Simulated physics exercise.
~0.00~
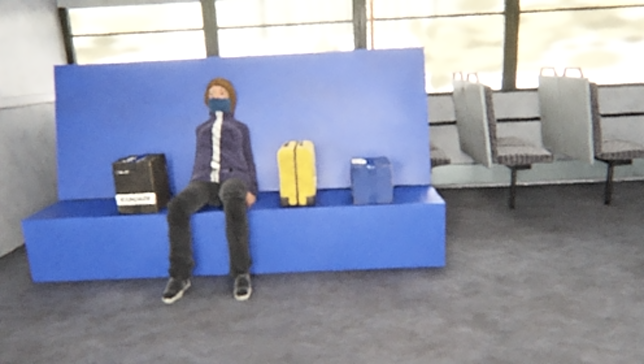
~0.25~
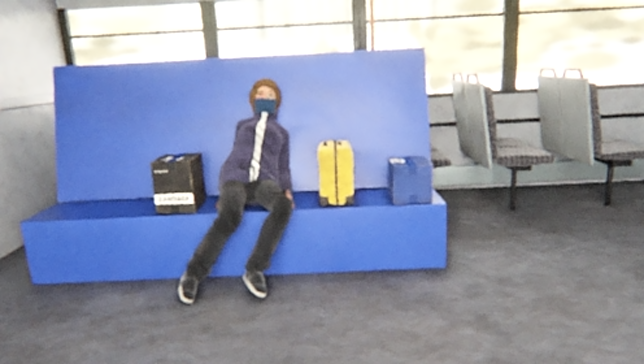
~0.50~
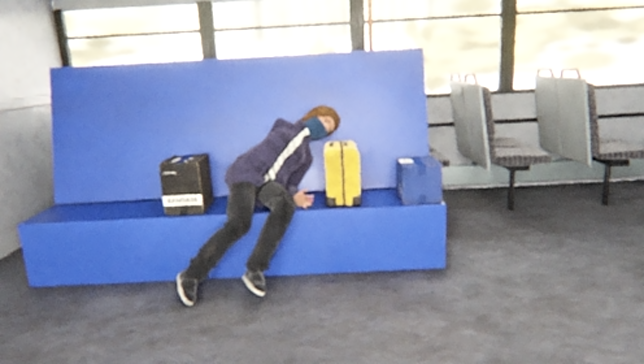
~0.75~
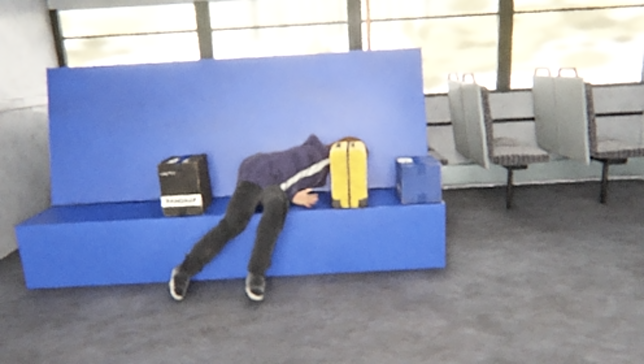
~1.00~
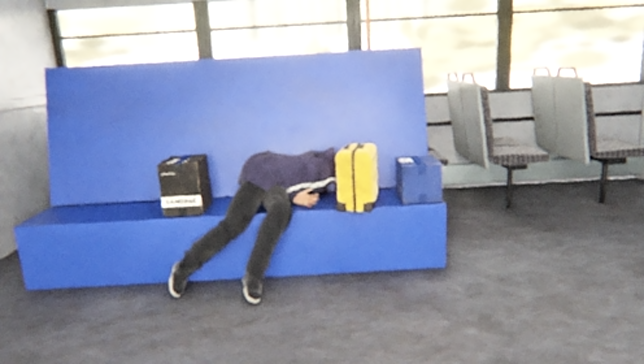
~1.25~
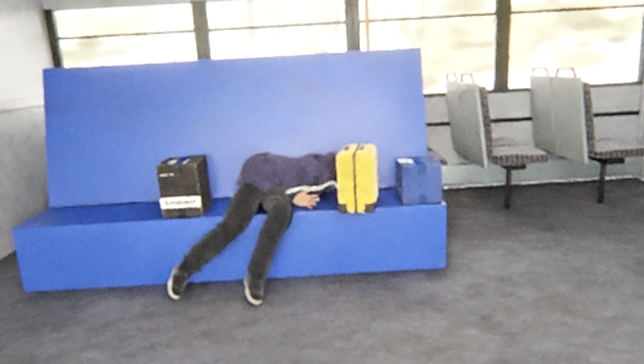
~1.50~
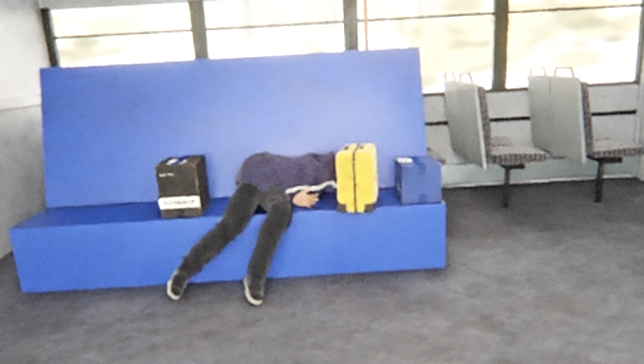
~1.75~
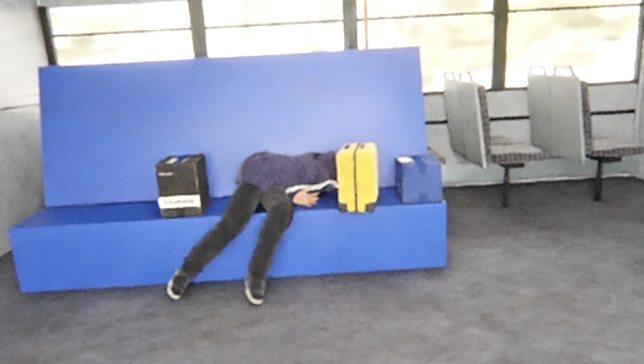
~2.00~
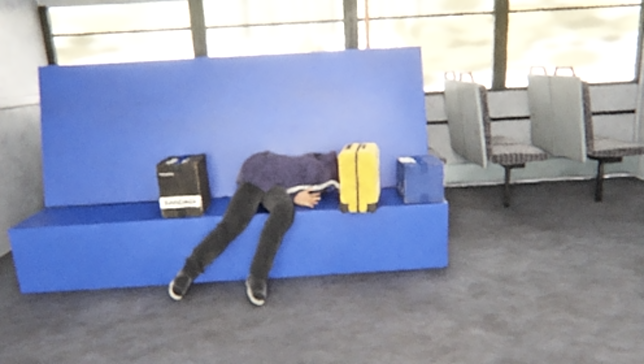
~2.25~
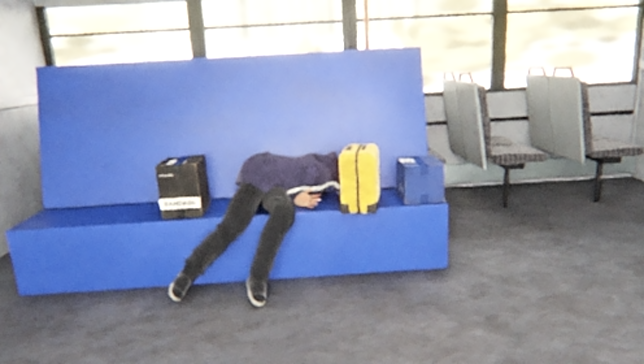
A masked person slumped on a blue bench slid right along with the bags on either side, then toppled over sideways toward the yellow case and ended up lying face down behind it, feet still on the floor, with all three bags still on the seat.
